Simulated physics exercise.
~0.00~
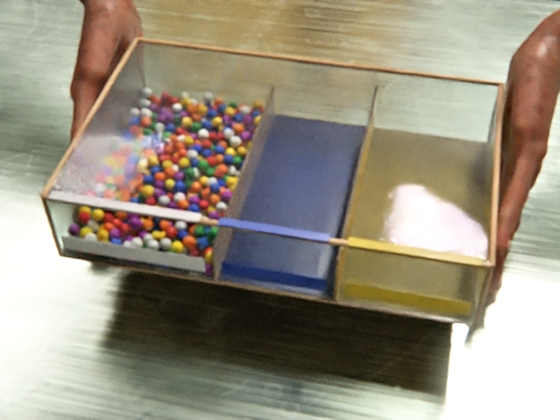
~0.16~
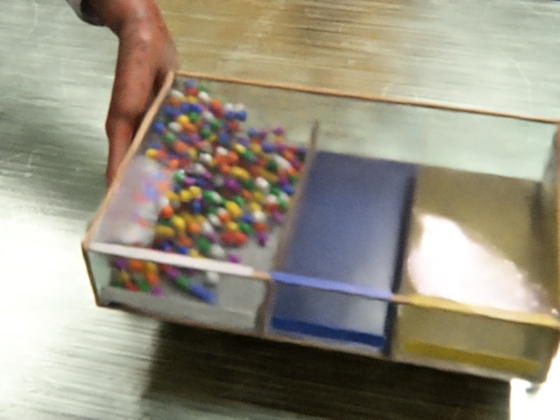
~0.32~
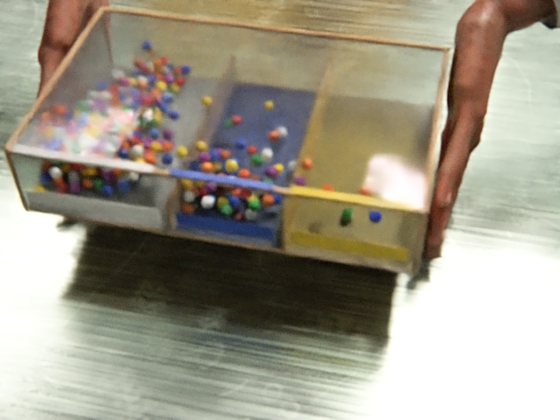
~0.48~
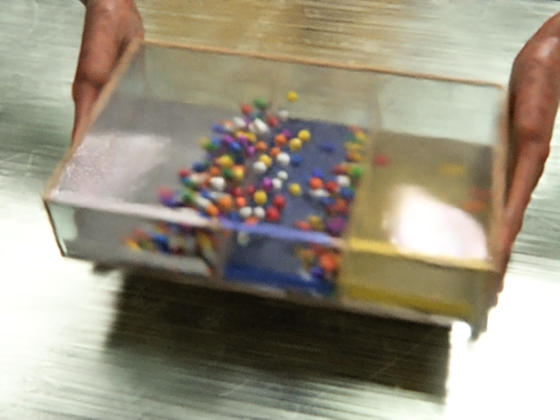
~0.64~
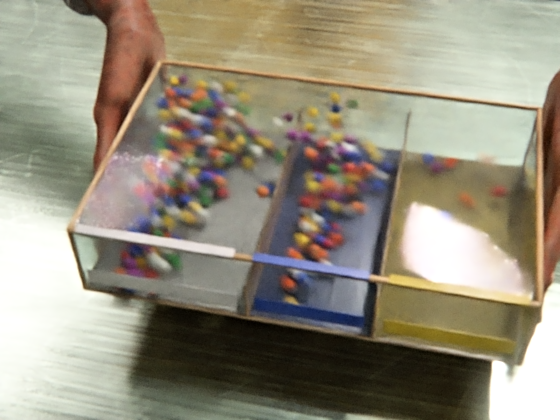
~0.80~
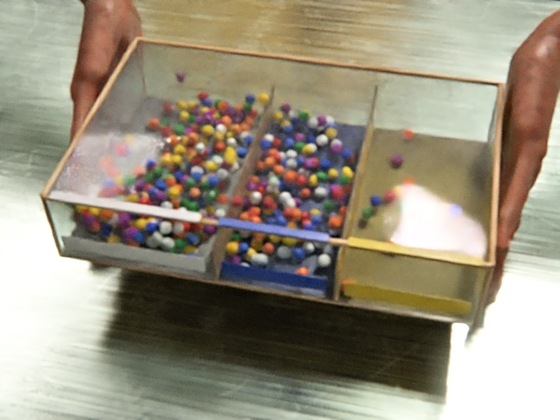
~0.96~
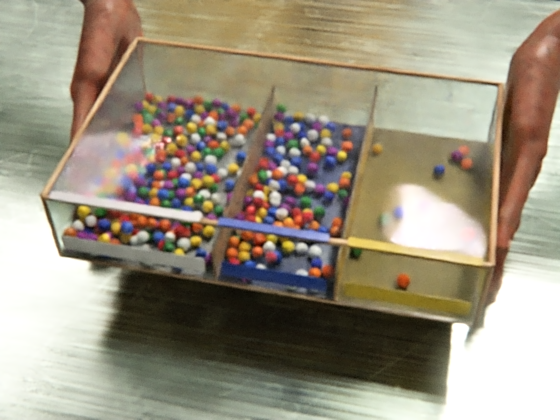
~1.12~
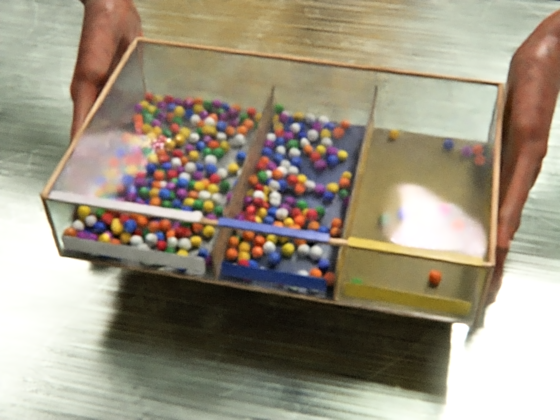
Hands shaking a clear-lidded box of colourful beads, spilling them from the white compartment into blue, with a few settling in yellow.
